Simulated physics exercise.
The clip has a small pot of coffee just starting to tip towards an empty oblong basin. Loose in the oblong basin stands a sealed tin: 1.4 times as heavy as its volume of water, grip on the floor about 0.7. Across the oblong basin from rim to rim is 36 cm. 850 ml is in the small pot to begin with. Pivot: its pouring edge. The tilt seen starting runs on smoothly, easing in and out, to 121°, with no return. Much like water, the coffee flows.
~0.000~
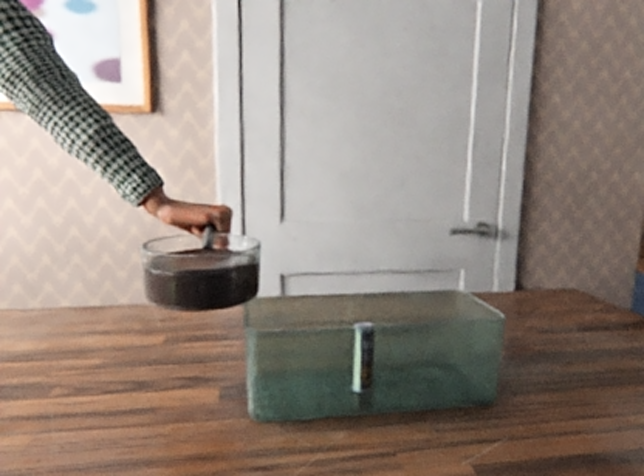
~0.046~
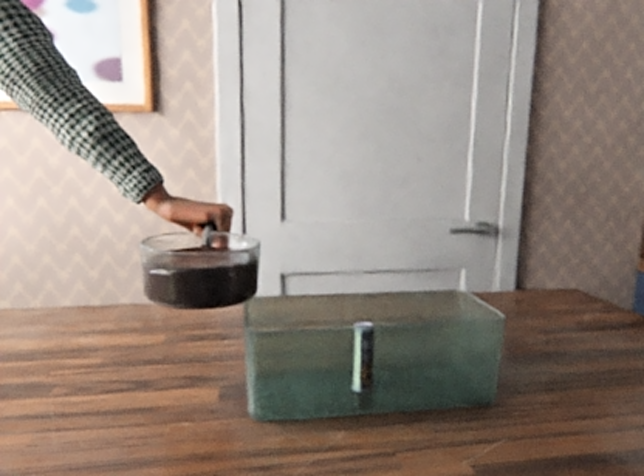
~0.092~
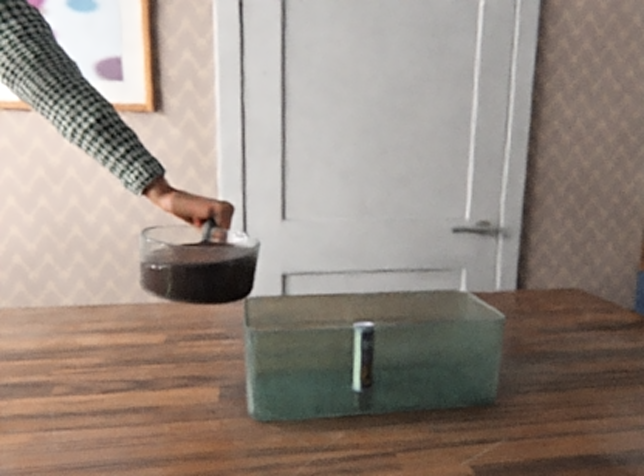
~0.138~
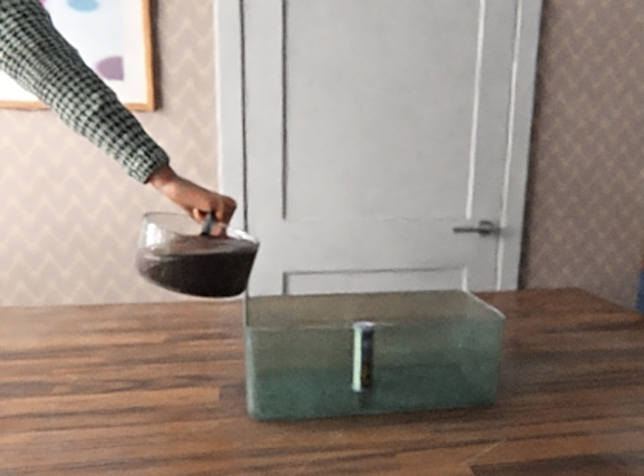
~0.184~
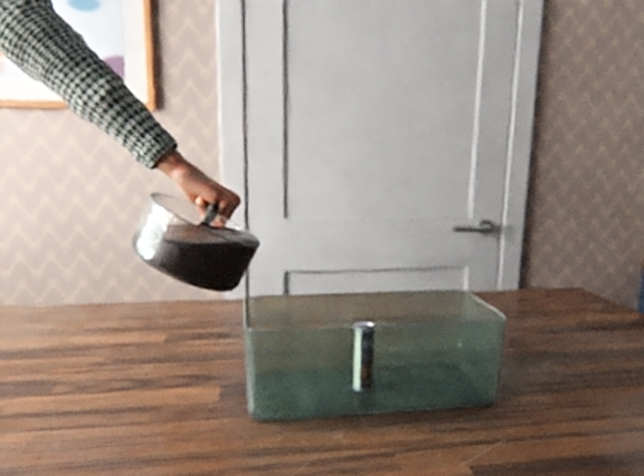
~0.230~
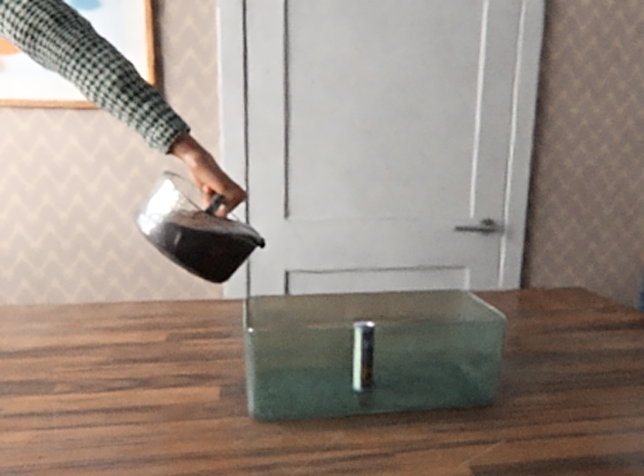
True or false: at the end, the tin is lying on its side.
True.
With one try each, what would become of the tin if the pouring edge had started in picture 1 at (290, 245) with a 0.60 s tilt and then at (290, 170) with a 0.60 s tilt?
First it stays on its base; then it stays on its base.
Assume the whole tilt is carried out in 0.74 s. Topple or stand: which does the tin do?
So the tin will tip over.
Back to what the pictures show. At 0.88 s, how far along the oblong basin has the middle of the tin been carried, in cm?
It has moved some 11 cm.
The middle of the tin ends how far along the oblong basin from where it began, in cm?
It finishes around 11.0 cm from where it began.
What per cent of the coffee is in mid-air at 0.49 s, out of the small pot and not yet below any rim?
Some 60 % is the figure.
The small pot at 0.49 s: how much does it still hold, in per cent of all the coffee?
Still held: Roughly 26 % of the total.
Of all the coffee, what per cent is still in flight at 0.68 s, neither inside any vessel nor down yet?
Near 5 per cent, I'd say.
After 0.49 s the tilt is 111° and 26 per cent is still to pour; the tin stands where it began.
After 0.68 s the tilt is 121° and 1 per cent is still to pour; the tin leans 23°.
After 0.88 s the tilt is 121° and 0 per cent is still to pour; the tin lies on its side.
After 1.10 s the tilt is 121° and 0 per cent is still to pour; the tin lies on its side.
In the end the tin lies on its side.
